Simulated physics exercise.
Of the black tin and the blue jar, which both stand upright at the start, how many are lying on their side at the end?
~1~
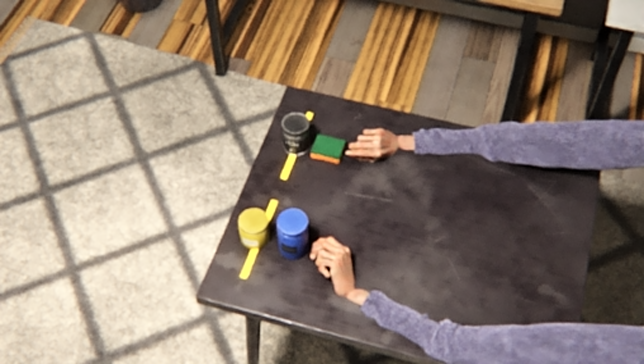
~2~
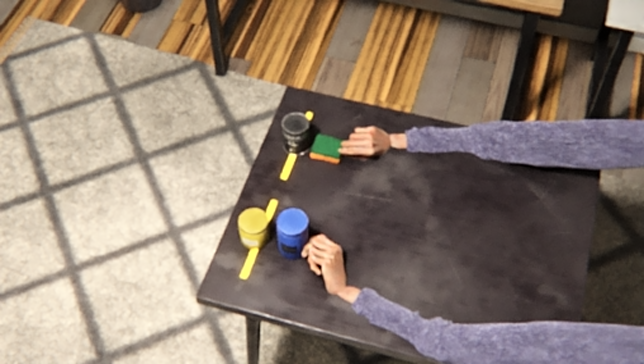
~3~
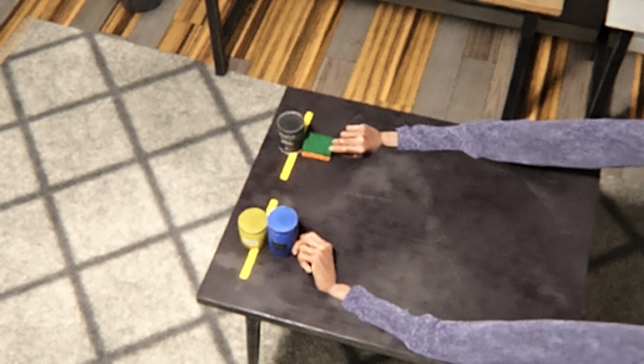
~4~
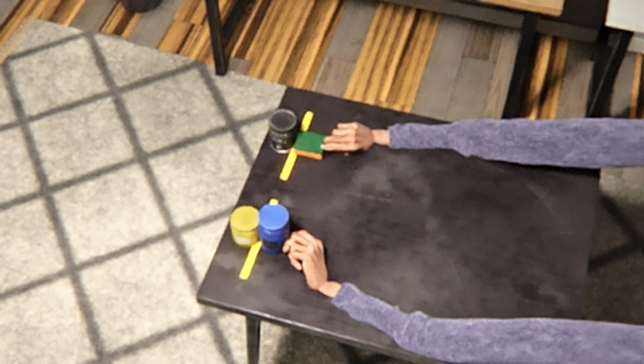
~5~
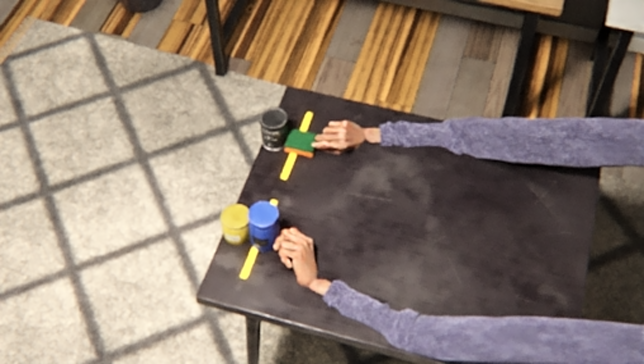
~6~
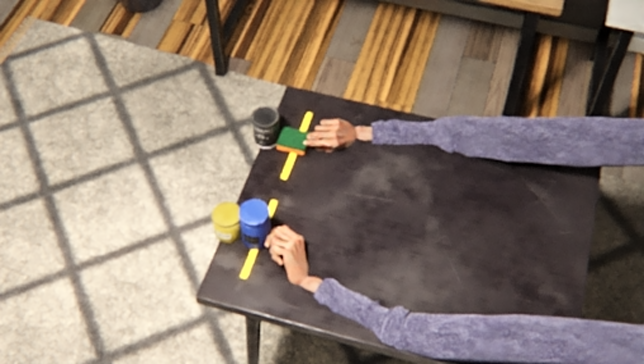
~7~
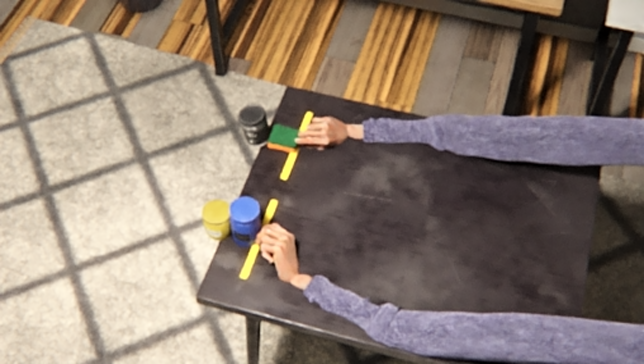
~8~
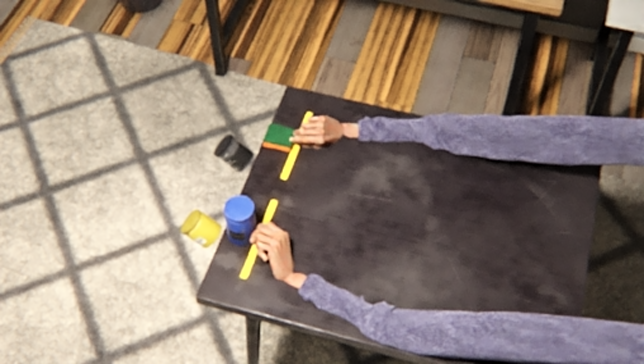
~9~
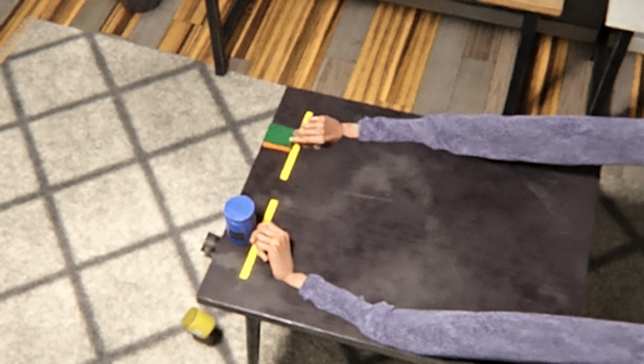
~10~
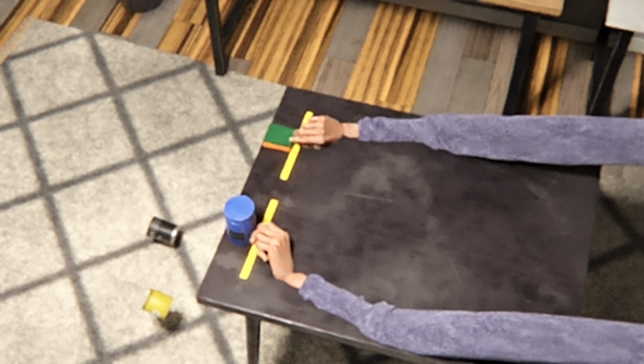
One of them is lying on its side at the end, the black tin, which rests on the rug.
